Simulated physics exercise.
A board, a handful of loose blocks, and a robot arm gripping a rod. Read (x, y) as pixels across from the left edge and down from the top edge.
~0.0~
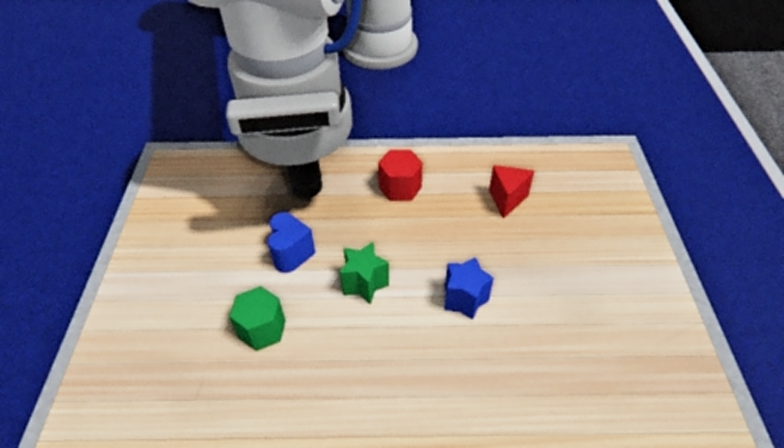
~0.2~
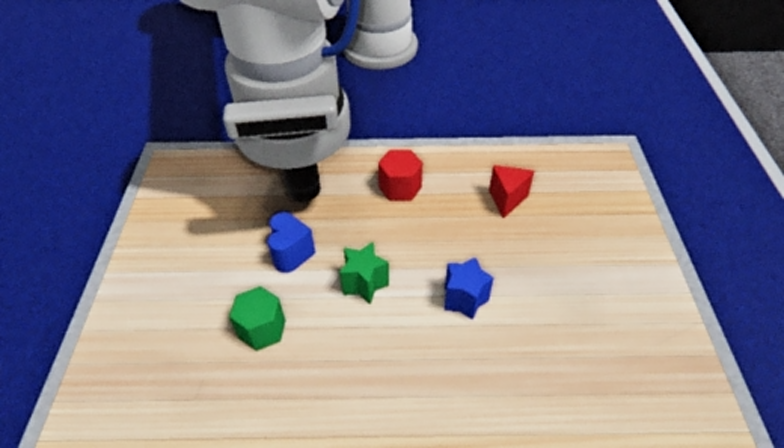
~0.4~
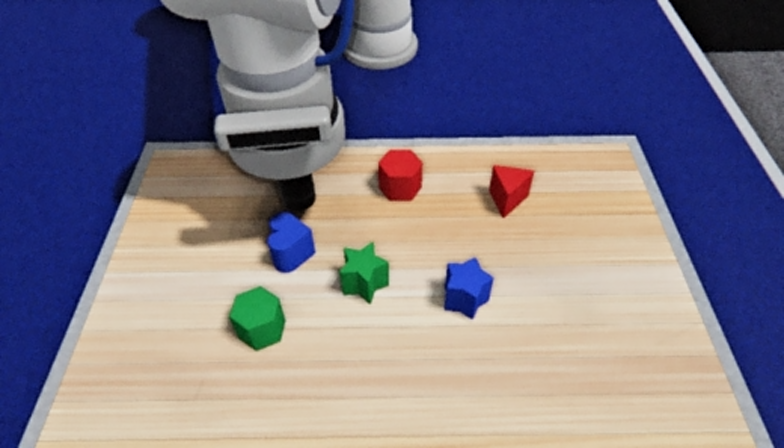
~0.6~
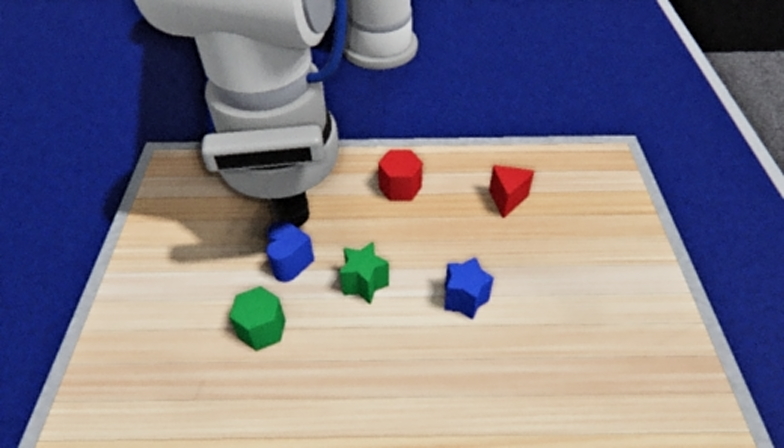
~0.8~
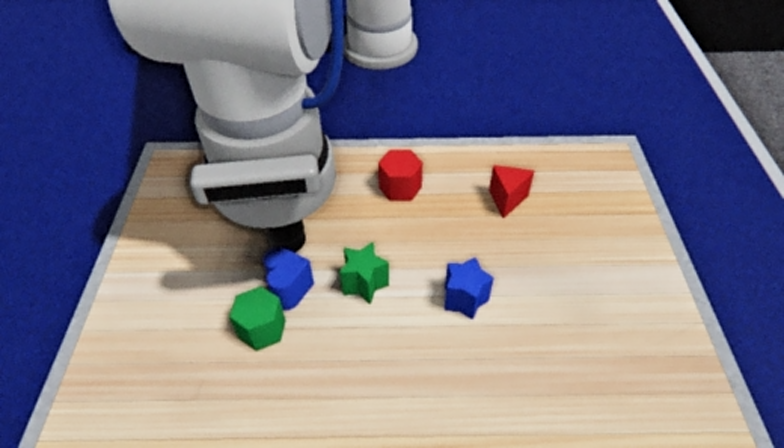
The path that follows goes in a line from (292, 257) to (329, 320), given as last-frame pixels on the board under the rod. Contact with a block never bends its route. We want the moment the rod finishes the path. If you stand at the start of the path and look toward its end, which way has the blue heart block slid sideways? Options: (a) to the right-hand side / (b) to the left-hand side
a - to the right-hand side.
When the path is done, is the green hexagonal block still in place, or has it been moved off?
It is moved from its place.
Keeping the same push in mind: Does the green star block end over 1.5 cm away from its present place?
I expect not.
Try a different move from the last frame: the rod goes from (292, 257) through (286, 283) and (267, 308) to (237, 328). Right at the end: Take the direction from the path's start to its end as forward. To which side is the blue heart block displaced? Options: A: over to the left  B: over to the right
(A)
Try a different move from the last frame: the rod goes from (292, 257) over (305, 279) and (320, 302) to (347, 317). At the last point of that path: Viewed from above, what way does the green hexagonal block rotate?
From the top: Clockwise.
What follows on the original path. Halfway along, rod (307, 272); green hexagonal block (250, 315), turned 25° clockwise; blue heart block (291, 295).
At the end, rod (327, 306); green hexagonal block (250, 316), turned 30° clockwise; blue heart block (292, 321), turned 20° clockwise; green star block in place.
